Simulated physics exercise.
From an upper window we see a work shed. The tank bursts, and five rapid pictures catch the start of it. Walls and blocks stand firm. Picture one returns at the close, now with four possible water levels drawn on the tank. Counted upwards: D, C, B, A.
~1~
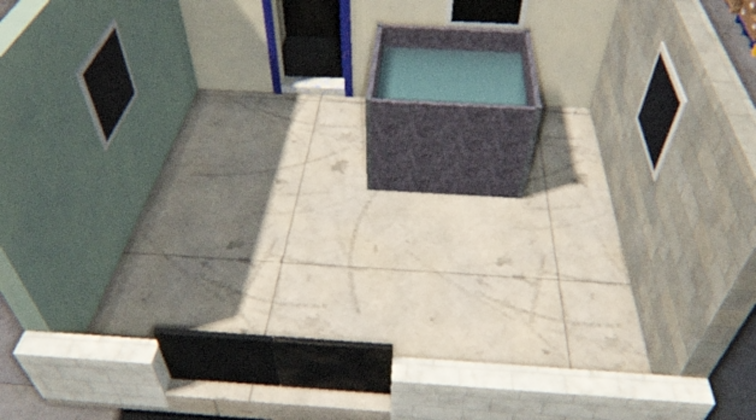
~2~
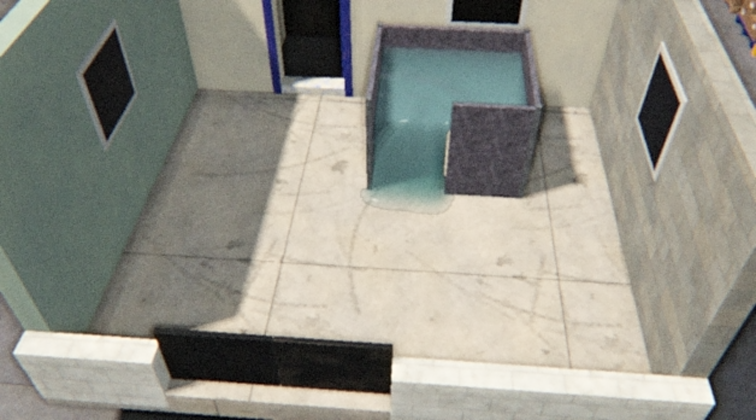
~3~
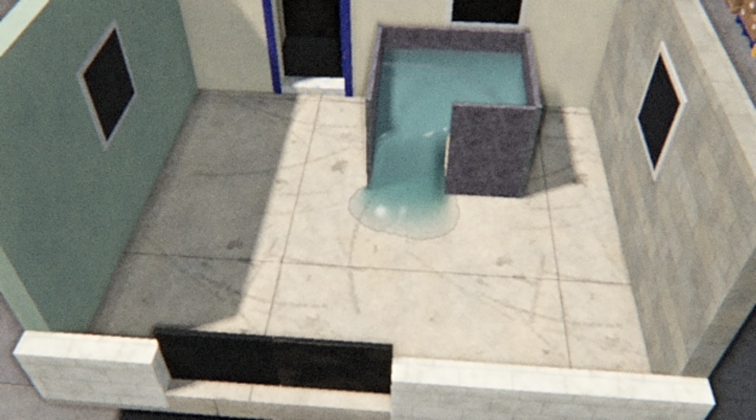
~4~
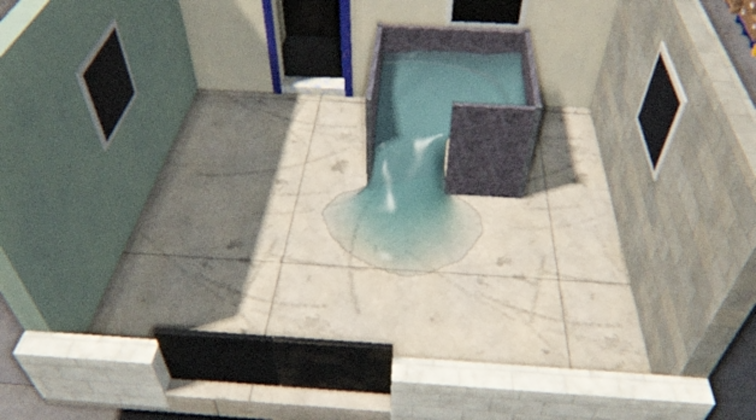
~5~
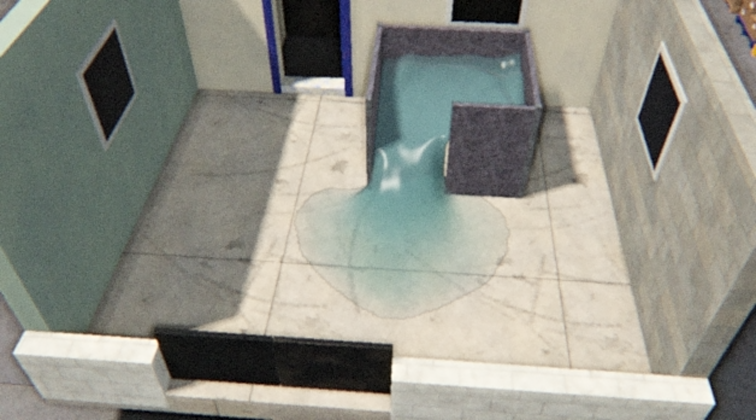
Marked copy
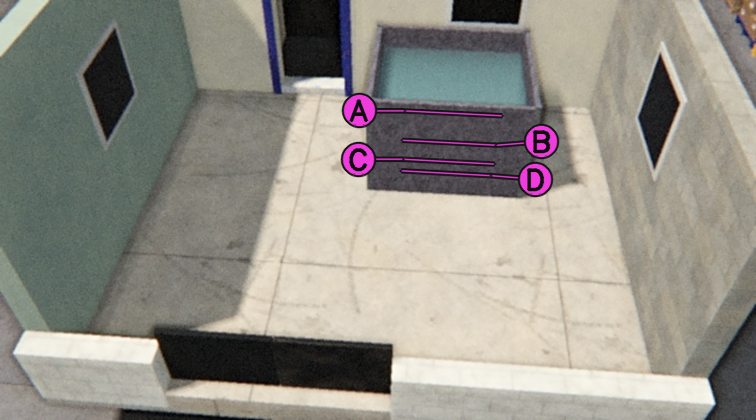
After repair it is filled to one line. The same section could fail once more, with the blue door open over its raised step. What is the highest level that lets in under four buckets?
Choose B.
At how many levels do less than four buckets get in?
Three.
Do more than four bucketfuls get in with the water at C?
No, that is safe.
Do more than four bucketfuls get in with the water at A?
Yes.
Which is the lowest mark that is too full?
A.
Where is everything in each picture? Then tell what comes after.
Water in the tank at rest, its middle at (451, 83); foot of the blue doorway at (313, 94); shut gate at (275, 345).
Water covers 1 % of the ground and shows as far out as (365, 190).
Water covers 3 % of the ground and shows as far out as (423, 234).
Water covers 7 % of the ground and shows as far out as (410, 270).
Water covers 14 % of the ground and shows as far out as (379, 308).
On the marked copy, A at (452, 113); B at (449, 142); C at (447, 161); D at (446, 173); from the bottom up D, C, B, A.
If A is chosen, about 10 bucketfuls get in.
If B is chosen, a splash gets over, under a bucket.
If C is chosen, nothing gets over.
If D is chosen, nothing gets over.
